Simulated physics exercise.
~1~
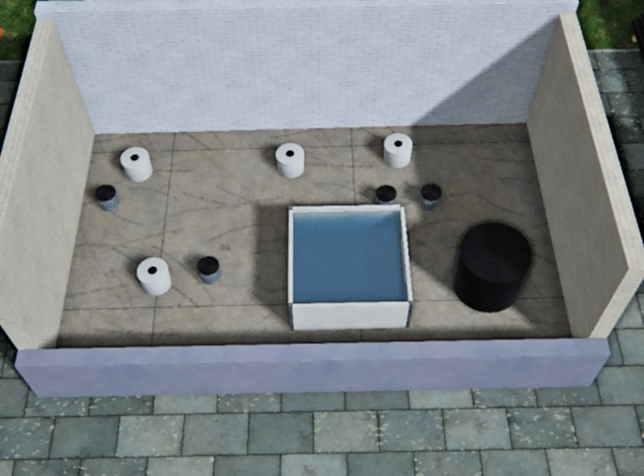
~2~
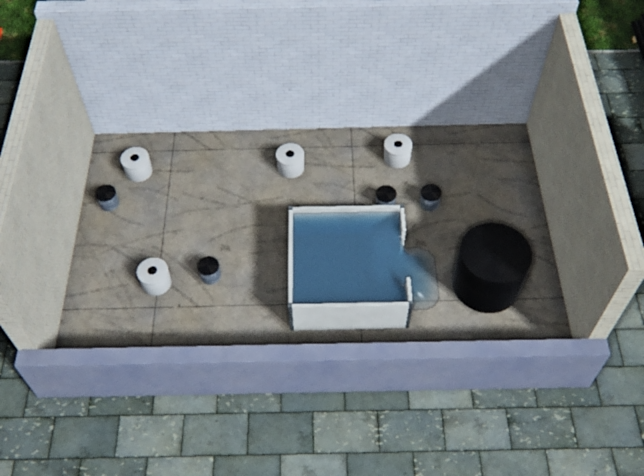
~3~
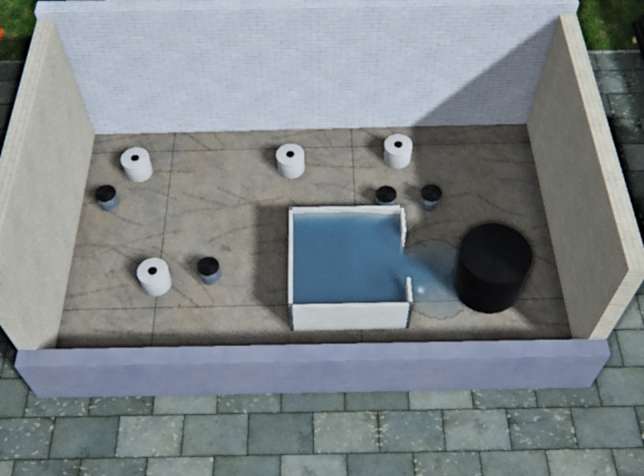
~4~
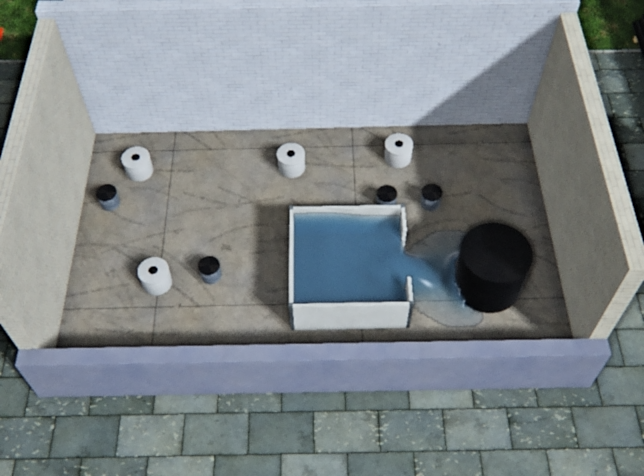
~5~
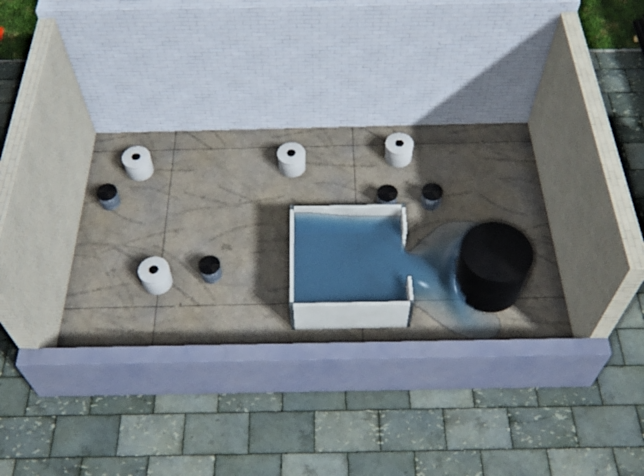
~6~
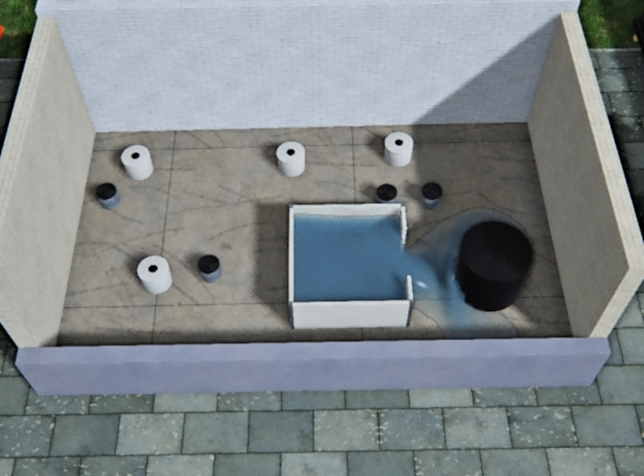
Walled yard with a square tank of blue water leaking through its right side, water spreading around a large black cylinder.
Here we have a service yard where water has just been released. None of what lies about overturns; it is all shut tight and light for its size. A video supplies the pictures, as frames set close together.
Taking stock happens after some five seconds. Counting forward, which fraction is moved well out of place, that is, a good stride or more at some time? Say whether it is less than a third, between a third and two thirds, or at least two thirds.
The result is a share beneath one third.
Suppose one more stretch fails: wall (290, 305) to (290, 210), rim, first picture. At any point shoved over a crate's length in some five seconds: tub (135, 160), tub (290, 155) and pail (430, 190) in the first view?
Well, in order they come out as over the mark, below the mark and below the mark.
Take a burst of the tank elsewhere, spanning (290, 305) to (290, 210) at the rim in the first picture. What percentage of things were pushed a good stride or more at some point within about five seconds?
Roughly 50 %.
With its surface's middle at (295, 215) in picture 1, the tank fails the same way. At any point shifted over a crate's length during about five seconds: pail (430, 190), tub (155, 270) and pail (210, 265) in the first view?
First displaced far, then never went far, then never went far.
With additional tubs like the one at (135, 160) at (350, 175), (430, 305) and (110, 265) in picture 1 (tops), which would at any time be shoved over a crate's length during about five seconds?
Result by item: Stays where it is / gets dislodged / stays where it is.
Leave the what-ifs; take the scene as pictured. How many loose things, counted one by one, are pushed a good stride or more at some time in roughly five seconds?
Count: 0.
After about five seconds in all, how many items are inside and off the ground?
That comes out at 0.
A moment on, 0 of 8 are well off their spots; 0 afloat.
Next, 0 of 8 are well off their spots; 0 afloat.
Later, 0 of 8 are well off their spots; 0 afloat.
In the end, 0 of 8 are well off their spots, and 0 have been at some point; 0 afloat.
